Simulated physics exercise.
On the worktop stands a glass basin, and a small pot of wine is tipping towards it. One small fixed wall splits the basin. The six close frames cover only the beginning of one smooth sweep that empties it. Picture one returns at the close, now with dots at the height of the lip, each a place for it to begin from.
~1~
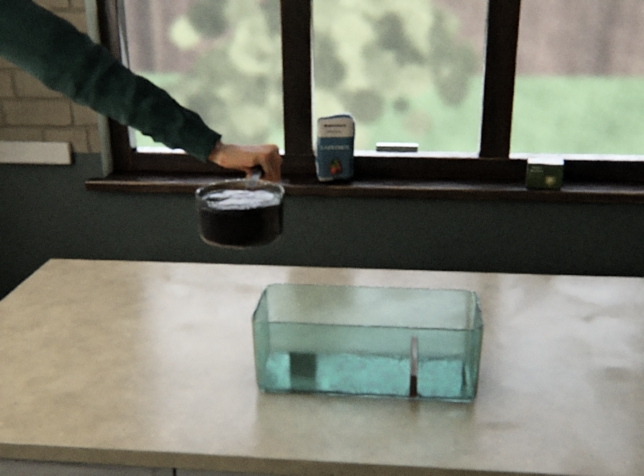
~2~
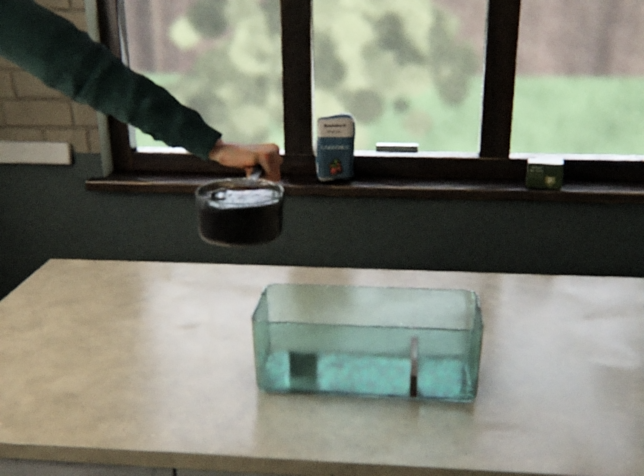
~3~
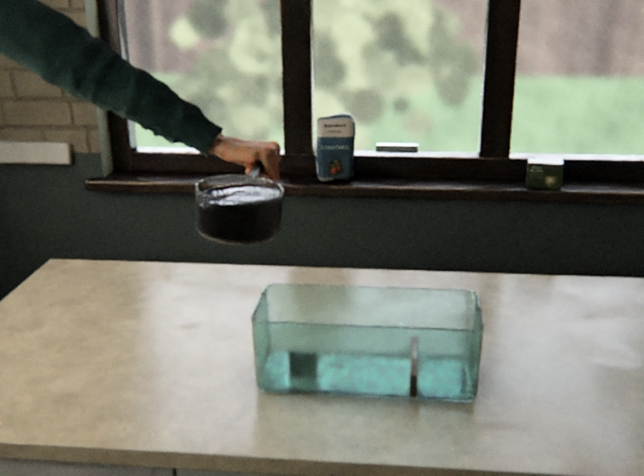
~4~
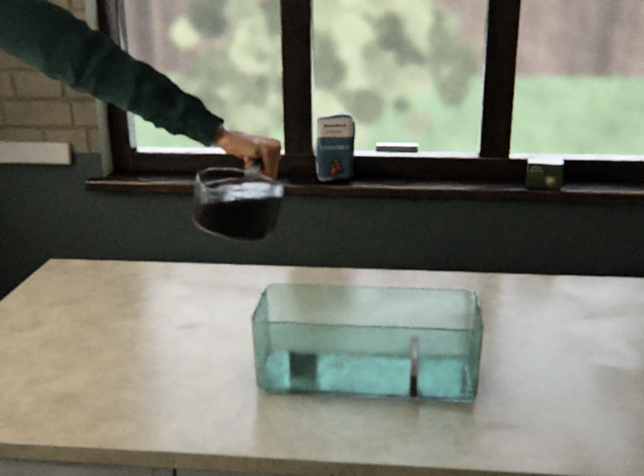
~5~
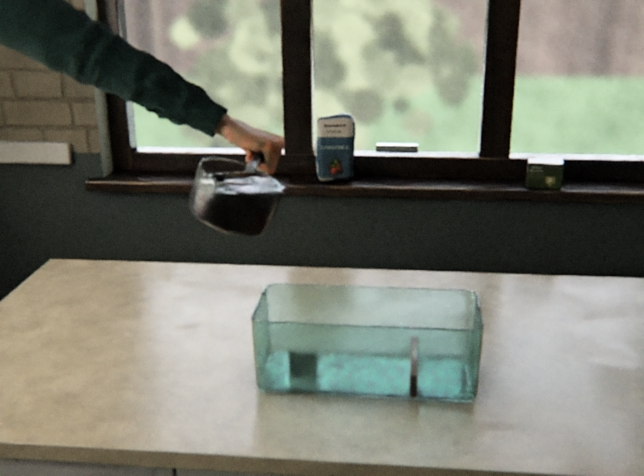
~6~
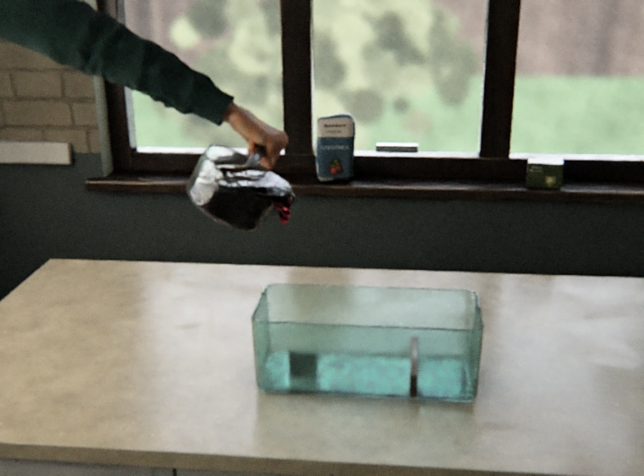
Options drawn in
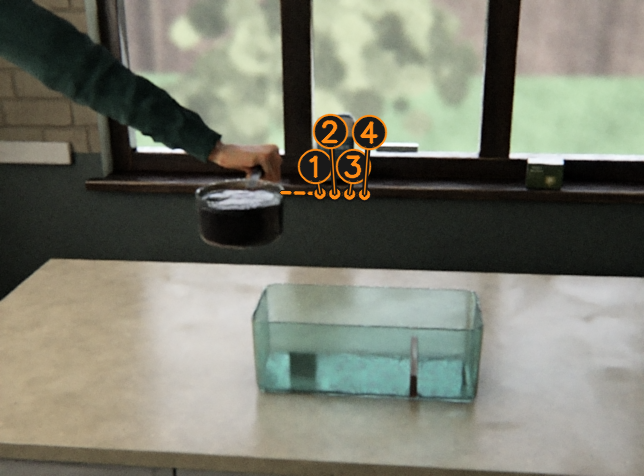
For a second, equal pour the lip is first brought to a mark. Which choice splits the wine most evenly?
Best: 2.
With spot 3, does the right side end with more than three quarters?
No, it does not.
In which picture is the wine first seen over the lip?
Picture 5.
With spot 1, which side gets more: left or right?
The left side.
In orange, 1 at (320, 193); 2 at (334, 193); 3 at (349, 194); 4 at (364, 194).
Choosing 1, about 72 % ends left of the wall and 27 % right of it.
Choosing 2, about 48 % ends left of the wall and 50 % right of it.
Choosing 3, about 33 % ends left of the wall and 66 % right of it.
Choosing 4, about 39 % ends left of the wall and 60 % right of it.
